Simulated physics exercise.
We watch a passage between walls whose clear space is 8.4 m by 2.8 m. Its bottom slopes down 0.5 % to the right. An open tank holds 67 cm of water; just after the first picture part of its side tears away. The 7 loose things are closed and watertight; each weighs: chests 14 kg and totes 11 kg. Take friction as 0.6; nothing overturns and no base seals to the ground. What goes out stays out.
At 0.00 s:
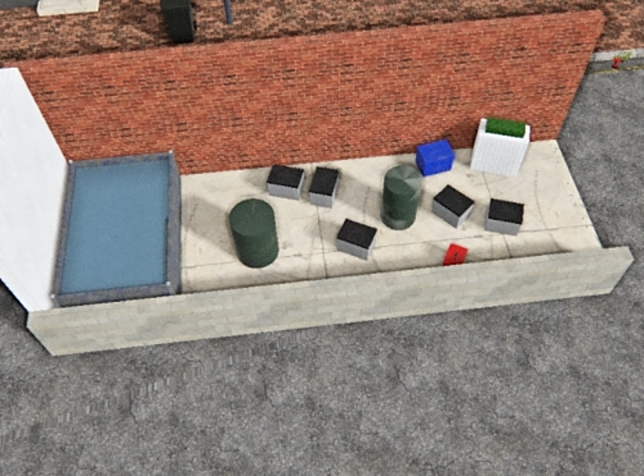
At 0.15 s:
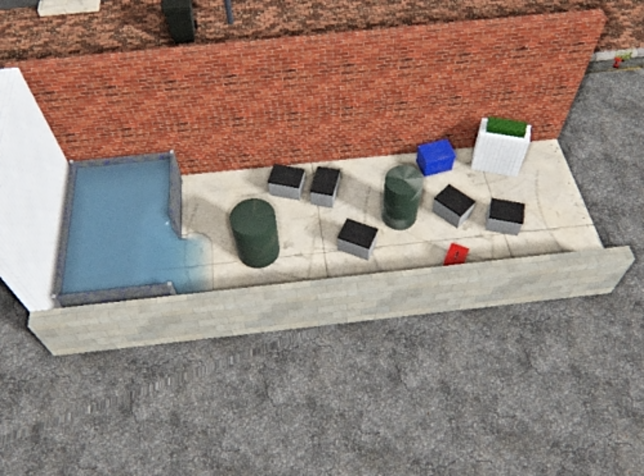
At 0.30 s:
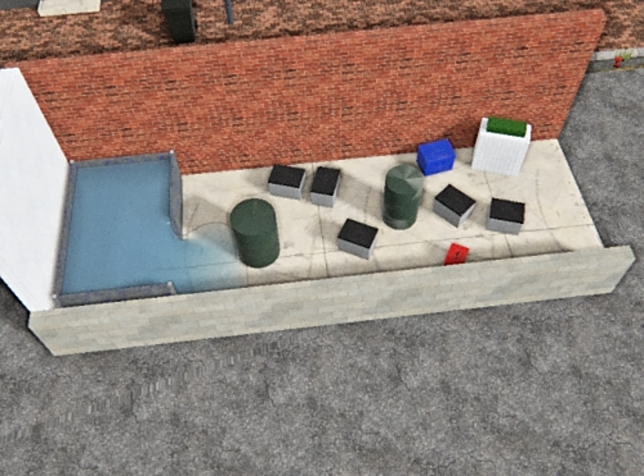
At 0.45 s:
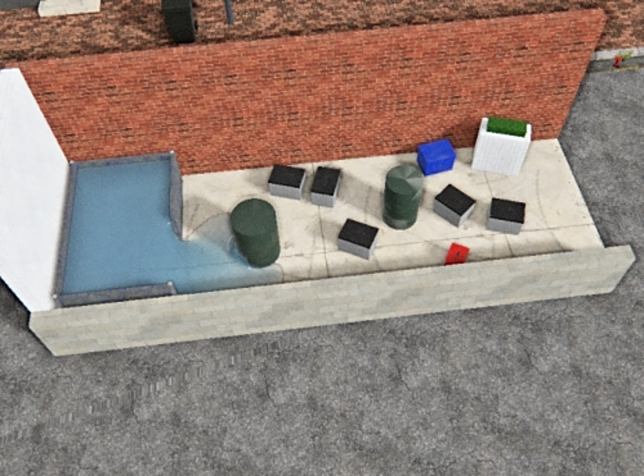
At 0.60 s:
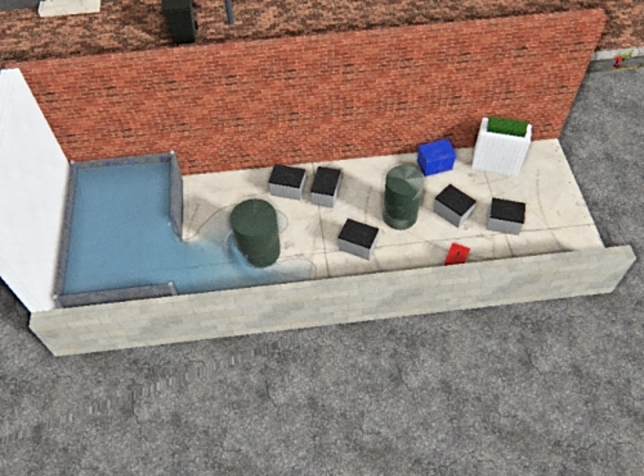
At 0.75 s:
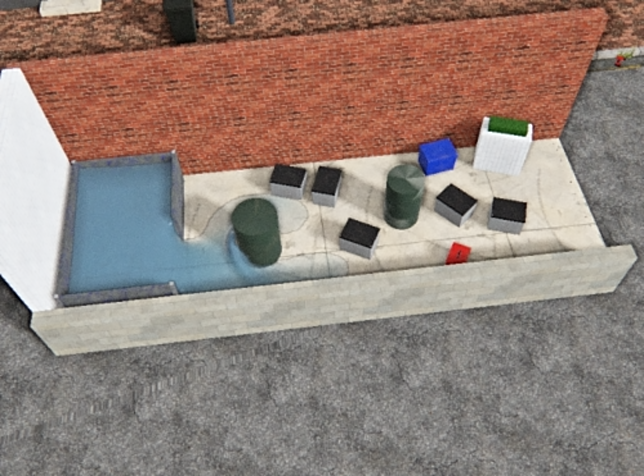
Walled passage beside a brick wall, with water spreading rightward from a broken tank around a green cylinder as scattered boxes stay put.
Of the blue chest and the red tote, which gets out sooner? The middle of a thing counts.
First out is the red one.
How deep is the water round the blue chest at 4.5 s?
Roughly 9 cm.
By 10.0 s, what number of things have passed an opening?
By then 6.
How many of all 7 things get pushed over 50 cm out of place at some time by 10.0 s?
I count 7.
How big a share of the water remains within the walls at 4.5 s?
Some 84 per cent remains.
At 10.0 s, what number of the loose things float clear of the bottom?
0 of them.
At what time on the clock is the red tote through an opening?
At about 2.5 s.
After 2.0 s the blue chest is near (439, 150), 0.0 m from its start, aground; the red tote is near (523, 240), 1.1 m from its start, aground; 0 of 7 are out; 0 afloat.
After 4.5 s the blue chest is near (466, 161), 0.5 m from its start, afloat; the red tote has gone out (at 2.6 s); 2 of 7 are out; 4 afloat.
After 7.0 s the blue chest is near (575, 207), 2.4 m from its start, afloat; the red tote has gone out (at 2.6 s); 2 of 7 are out; 3 afloat.
After 10.0 s the blue chest has gone out (at 7.6 s); the red tote has gone out (at 2.6 s); 6 of 7 are out; 0 afloat.
